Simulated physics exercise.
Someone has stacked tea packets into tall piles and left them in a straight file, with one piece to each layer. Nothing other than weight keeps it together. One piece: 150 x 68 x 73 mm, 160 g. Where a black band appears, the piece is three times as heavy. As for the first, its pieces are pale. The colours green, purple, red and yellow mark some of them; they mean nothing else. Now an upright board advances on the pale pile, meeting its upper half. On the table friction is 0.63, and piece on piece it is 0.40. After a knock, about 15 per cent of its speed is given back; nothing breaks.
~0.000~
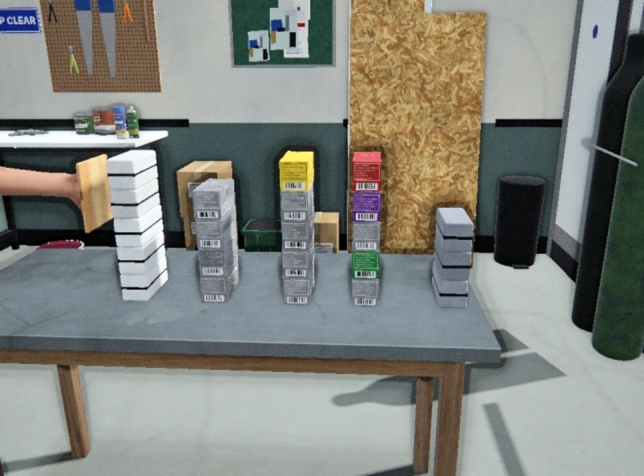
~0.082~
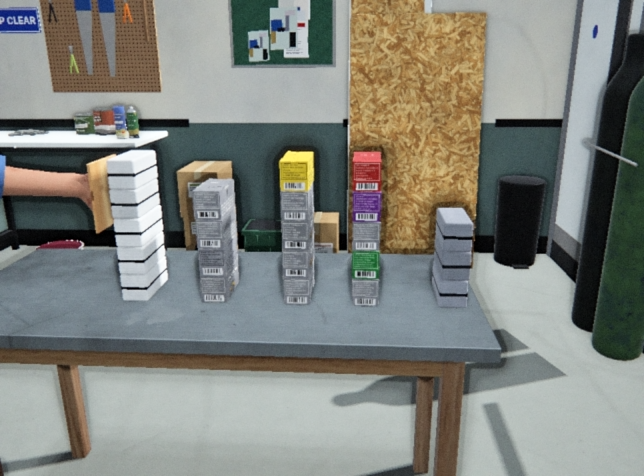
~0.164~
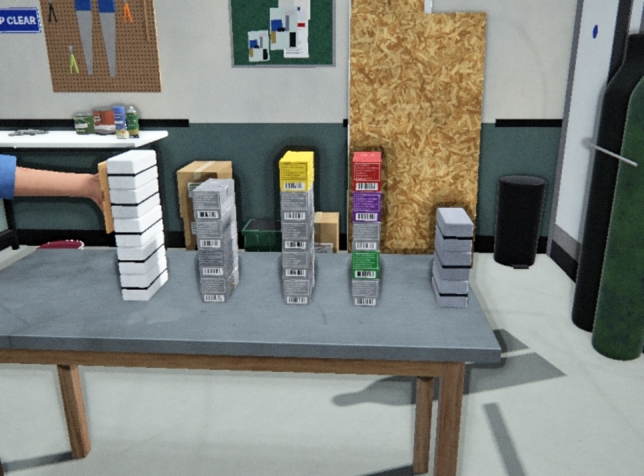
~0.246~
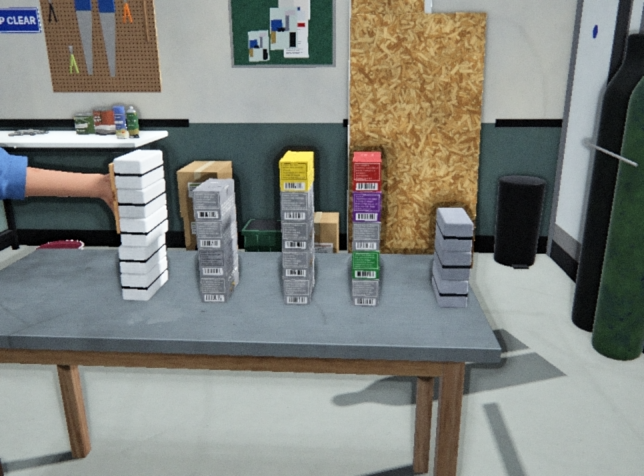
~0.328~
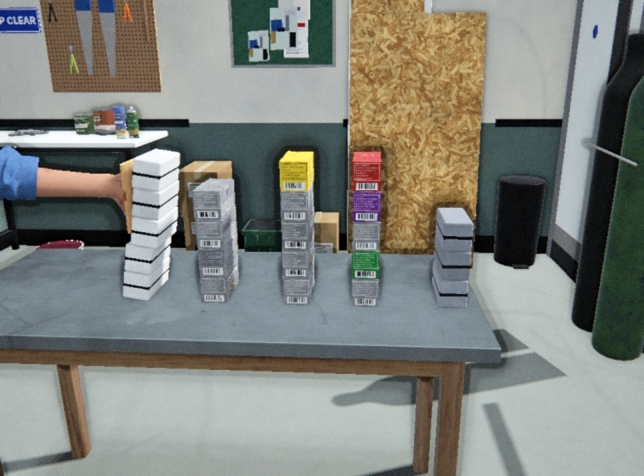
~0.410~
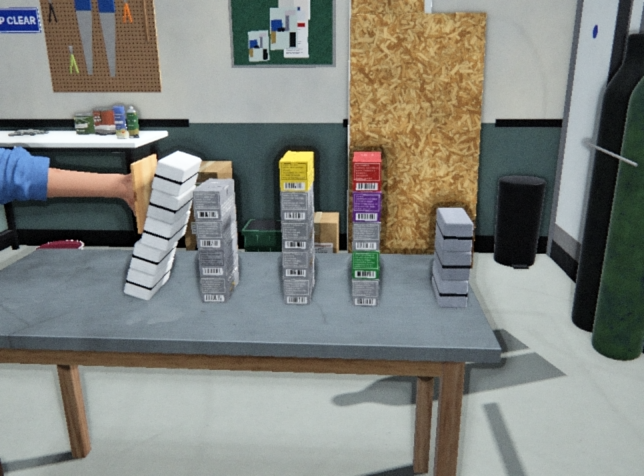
Hand pushing an upright wooden board rightward into the upper half of a tall white stack, which leans right toward grey stacks.
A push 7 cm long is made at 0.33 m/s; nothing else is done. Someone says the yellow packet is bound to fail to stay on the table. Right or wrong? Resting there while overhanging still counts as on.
Wrong, it is still fine at the end.
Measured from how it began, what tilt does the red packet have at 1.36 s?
Tilt from start: Approx. 40 degrees.
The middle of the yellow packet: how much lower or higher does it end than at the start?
Net change: Some 17 cm lower.
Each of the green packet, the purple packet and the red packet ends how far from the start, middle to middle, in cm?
Here green ends up 14 centimetres away, purple 120 centimetres and red 34 centimetres.
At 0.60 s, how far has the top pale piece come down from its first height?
6 cm.
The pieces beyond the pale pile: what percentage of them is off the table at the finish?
Roughly 25 percent.
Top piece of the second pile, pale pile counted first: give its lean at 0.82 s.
It leans around 10°.
After 0.60 s, 5 of the pale pile down; none of the 17 other packets off the table, 4 disturbed; yellow packet unmoved.
After 0.82 s, 5 of the pale pile down; none of the 17 other packets off the table, 14 disturbed; yellow packet 19° from how it stood, 53 mm lower; red packet 5° from how it stood.
After 1.36 s, 5 of the pale pile down; none of the 17 other packets off the table, 17 disturbed; yellow packet 54° from how it stood, 15 cm lower; green packet on its side.
After 1.84 s, 5 of the pale pile down; 4 of the 17 other packets off the table; yellow packet on its side; purple packet on its side.
In the end (2.3 s), 5 of the pale pile down; 4 of the 17 other packets off the table; yellow packet on its side; purple packet upside down; green packet on its side. From the last view, middles, yellow packet near (445, 238).
